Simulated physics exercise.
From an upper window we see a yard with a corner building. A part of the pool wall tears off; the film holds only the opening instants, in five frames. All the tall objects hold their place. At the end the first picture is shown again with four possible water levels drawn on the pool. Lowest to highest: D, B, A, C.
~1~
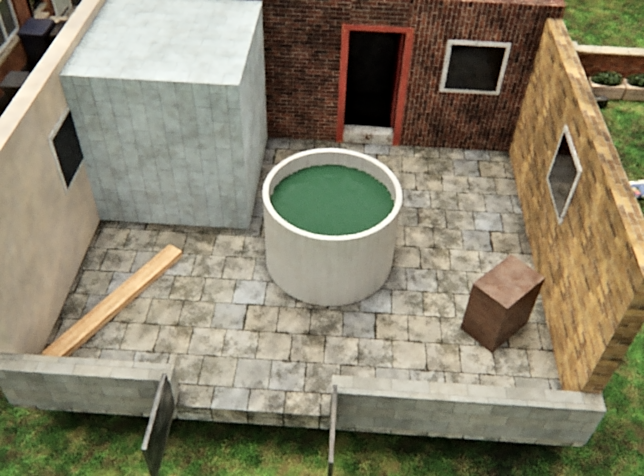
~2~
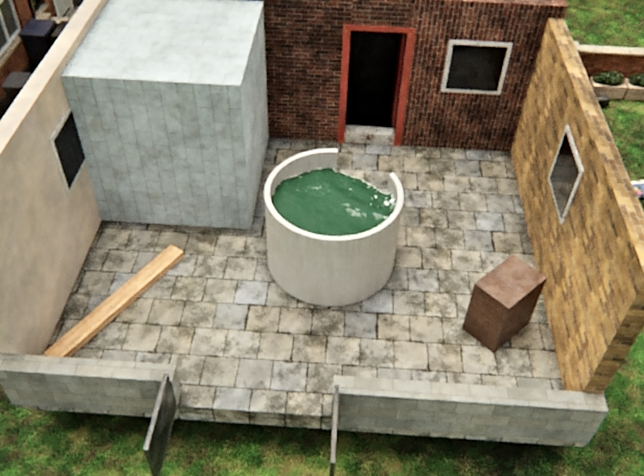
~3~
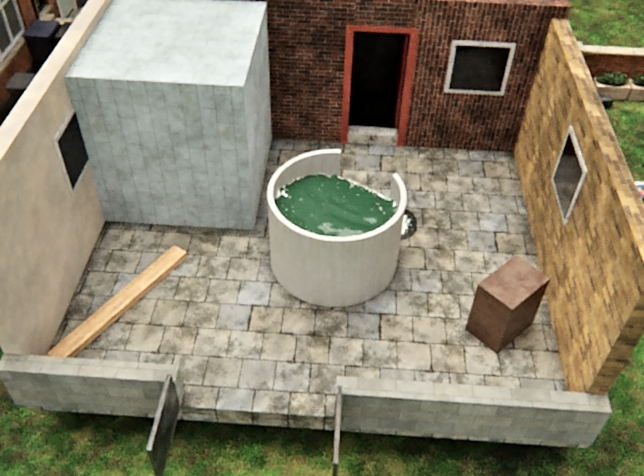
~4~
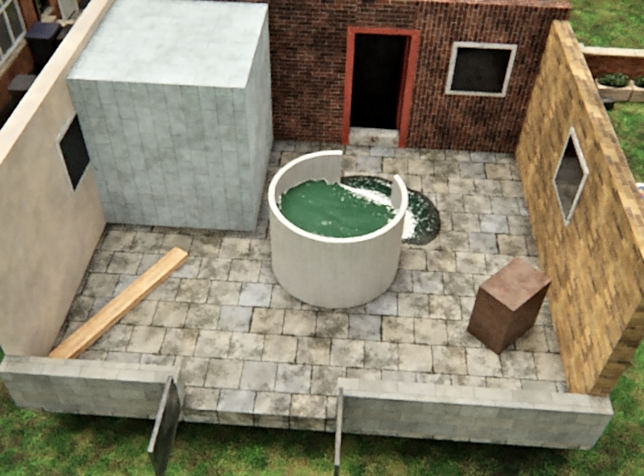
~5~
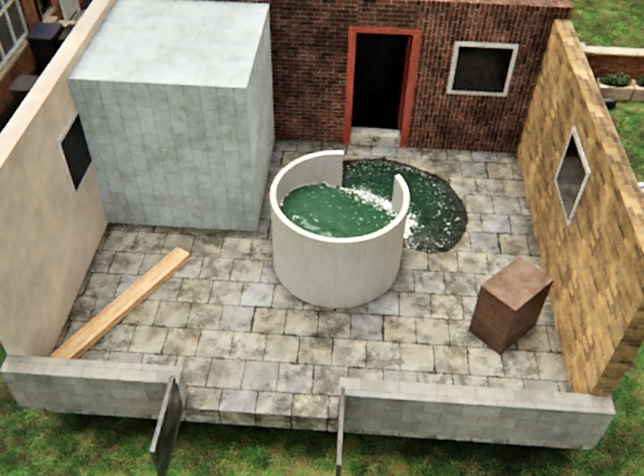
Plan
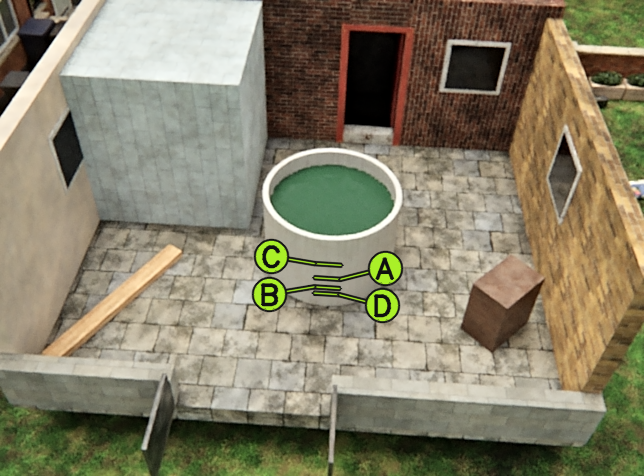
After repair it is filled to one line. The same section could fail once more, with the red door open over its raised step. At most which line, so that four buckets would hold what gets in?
The answer is mark A.
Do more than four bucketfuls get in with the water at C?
Yes, it does.
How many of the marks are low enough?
Three.
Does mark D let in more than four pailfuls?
No.
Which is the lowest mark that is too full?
C it is.
On the marked copy, A at (327, 278); B at (326, 287); C at (328, 264); D at (326, 293); from the bottom up D, B, A, C.
For mark A, a bucket or two gets in.
For mark B, nothing gets over.
For mark C, about 9 bucketfuls get in.
For mark D, nothing gets over.
